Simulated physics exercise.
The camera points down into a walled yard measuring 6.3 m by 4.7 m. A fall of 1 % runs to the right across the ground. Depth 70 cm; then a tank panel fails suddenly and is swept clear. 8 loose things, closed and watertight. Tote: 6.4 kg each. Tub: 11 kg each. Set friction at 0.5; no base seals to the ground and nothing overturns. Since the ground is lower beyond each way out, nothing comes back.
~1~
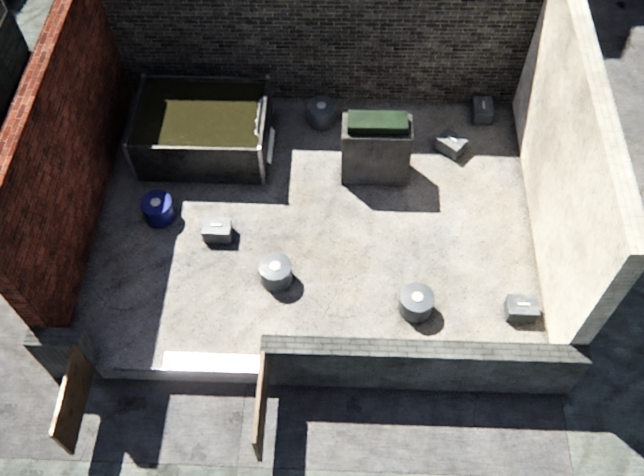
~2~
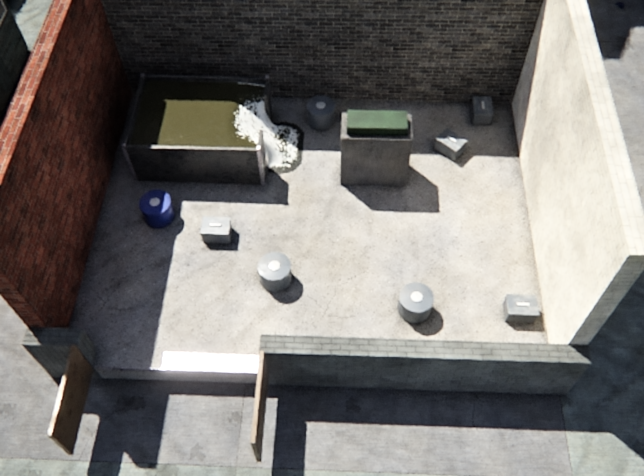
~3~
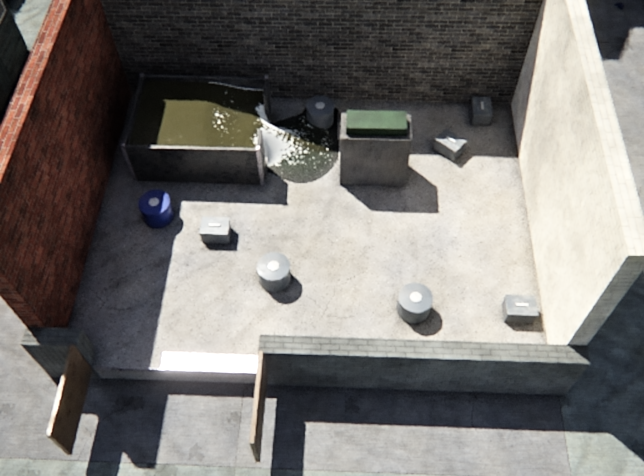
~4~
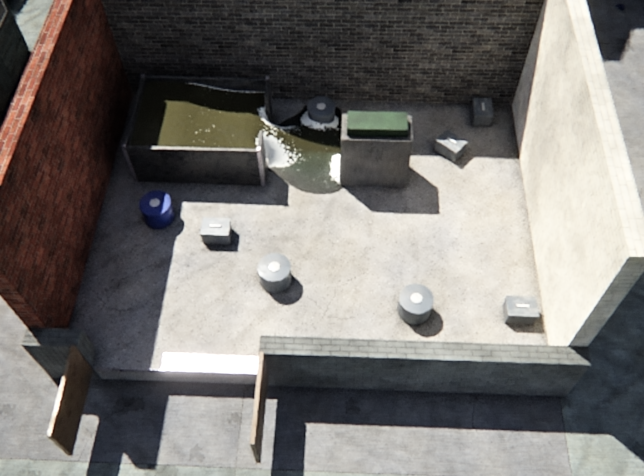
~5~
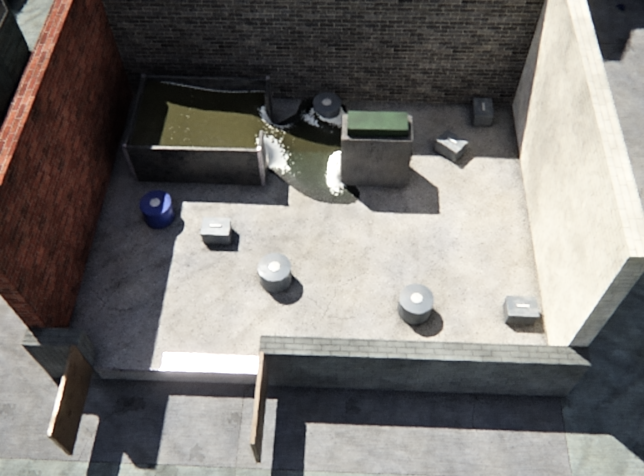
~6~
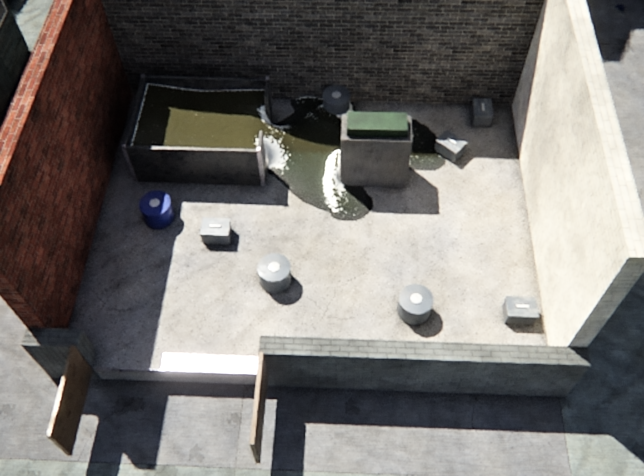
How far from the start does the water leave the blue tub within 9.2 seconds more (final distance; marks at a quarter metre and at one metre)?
The outcome will be no real movement.
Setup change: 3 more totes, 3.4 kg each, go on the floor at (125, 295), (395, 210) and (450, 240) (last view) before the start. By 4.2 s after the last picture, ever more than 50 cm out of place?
Listed order gives within the limit, within the limit, above the limit.
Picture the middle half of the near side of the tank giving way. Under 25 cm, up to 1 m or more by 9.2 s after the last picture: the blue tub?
Had it gone that way, the blue tub would be borne far.
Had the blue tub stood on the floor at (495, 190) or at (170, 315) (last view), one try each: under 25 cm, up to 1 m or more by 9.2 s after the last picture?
At the first spot it winds up far off; at the second it keeps its position.
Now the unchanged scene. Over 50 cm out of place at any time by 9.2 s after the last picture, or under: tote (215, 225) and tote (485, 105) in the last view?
Taking them in order: Fell shy and exceeded.
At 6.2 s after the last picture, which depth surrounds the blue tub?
Somewhere close to 1 cm.
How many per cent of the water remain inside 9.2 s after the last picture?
Somewhere near 94 percent, give or take.
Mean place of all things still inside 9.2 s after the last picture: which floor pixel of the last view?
(261, 252).
Then, 1.2 s after the last picture the blue tub is near (154, 203), 0.0 m from its start, aground; 0 of 8 are out; 3 afloat.
Then, 3.8 s after the last picture the blue tub is near (154, 203), 0.0 m from its start, aground; 0 of 8 are out; 4 afloat.
Then, 6.2 s after the last picture the blue tub is near (154, 203), 0.0 m from its start, aground; 0 of 8 are out; 4 afloat.
Then, 9.2 s after the last picture the blue tub is near (154, 203), 0.0 m from its start, aground; 0 of 8 are out; 3 afloat.
